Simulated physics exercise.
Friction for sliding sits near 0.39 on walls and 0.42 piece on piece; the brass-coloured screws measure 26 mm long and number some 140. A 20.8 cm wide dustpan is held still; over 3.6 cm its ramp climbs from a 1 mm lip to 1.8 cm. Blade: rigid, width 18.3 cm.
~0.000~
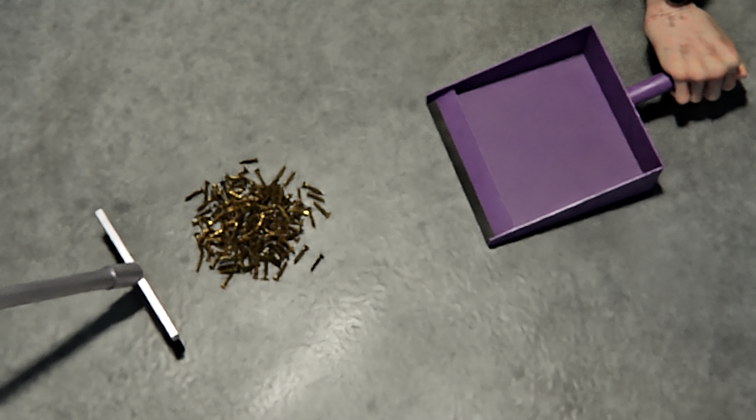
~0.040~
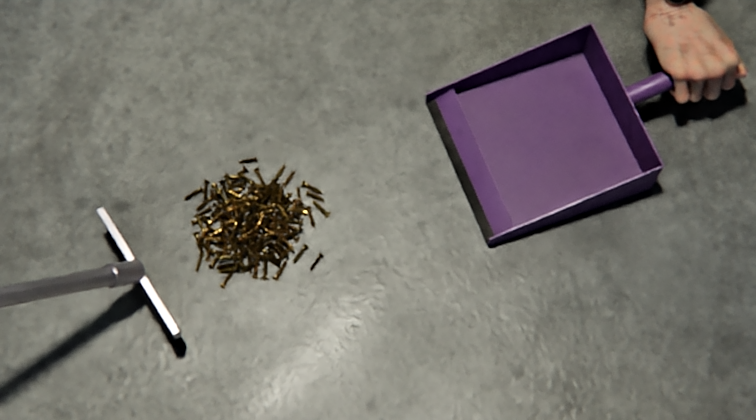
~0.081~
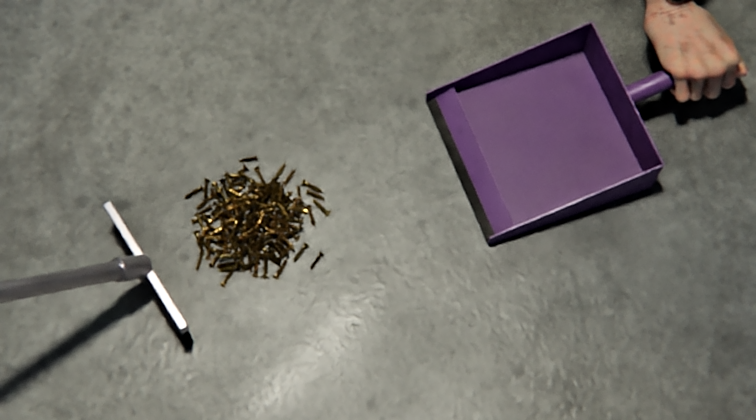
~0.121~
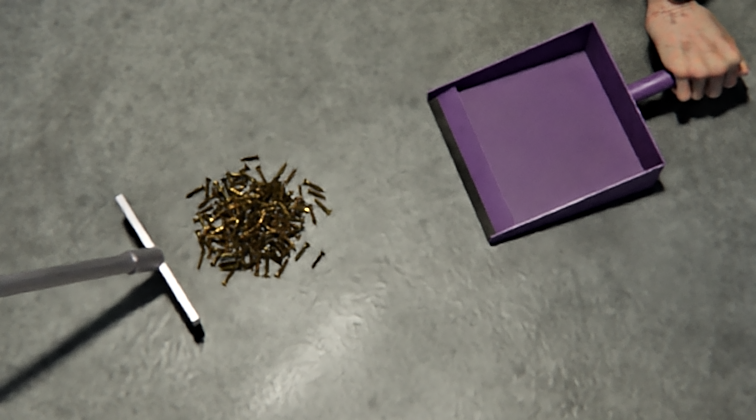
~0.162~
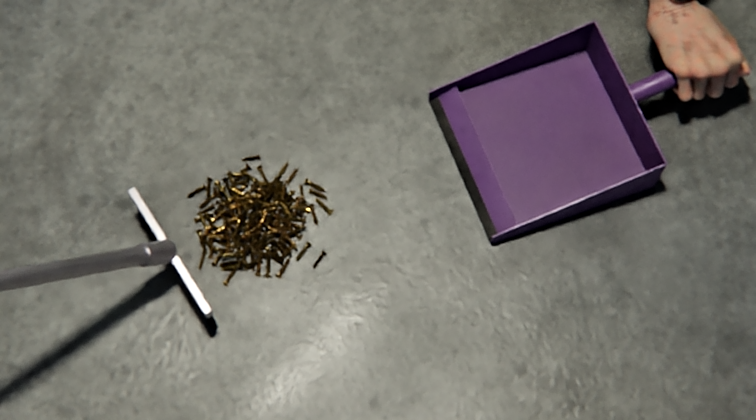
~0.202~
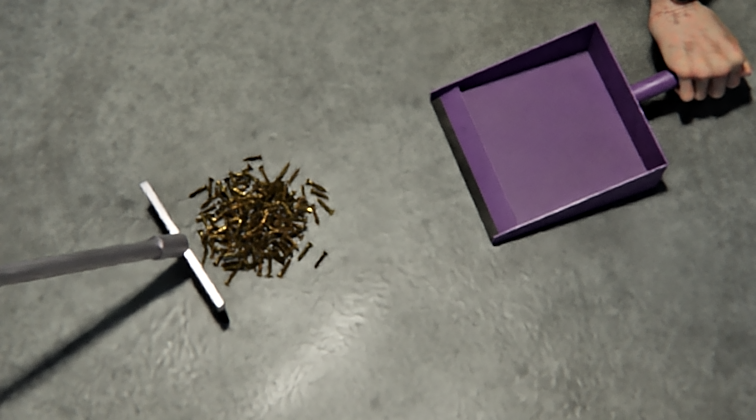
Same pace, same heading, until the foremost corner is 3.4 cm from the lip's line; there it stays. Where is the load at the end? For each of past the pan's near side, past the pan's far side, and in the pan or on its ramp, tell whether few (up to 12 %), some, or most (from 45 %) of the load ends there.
Past the pan's near side: Few, past the pan's far side: Some, in the pan or on its ramp: Few.
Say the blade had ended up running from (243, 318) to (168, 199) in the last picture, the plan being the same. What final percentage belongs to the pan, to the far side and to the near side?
Per cent by place - pan 5, far side 5, near side 0.
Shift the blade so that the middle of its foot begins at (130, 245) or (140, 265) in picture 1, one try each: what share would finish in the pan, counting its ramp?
First try about 5 per cent, second about 10 per cent.
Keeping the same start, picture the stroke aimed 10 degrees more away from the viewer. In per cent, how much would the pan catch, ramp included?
Pan plus ramp: Some 5 %.
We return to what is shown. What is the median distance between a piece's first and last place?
The figure is about 24 cm.
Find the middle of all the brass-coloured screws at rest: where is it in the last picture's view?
Close to pixel (418, 122).
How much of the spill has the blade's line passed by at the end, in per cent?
5 %.
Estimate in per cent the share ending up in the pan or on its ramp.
Near 10 in every hundred.
Then, at 0.60 s, middle of the blade 21 cm from the lip; 0 % over the lip, far side 10 %, near side 0 %.
After 0.87 s, middle of the blade 11 cm from the lip; 0 % over the lip, far side 25 %, near side 0 %.
Then, at 1.24 s, middle of the blade 5 cm from the lip; 10 % over the lip, far side 35 %, near side 0 %.
By 1.8 s all is still; near side 0 %, far side 35 %, pan 10 %, in front of the lip or behind the blade 60 %.
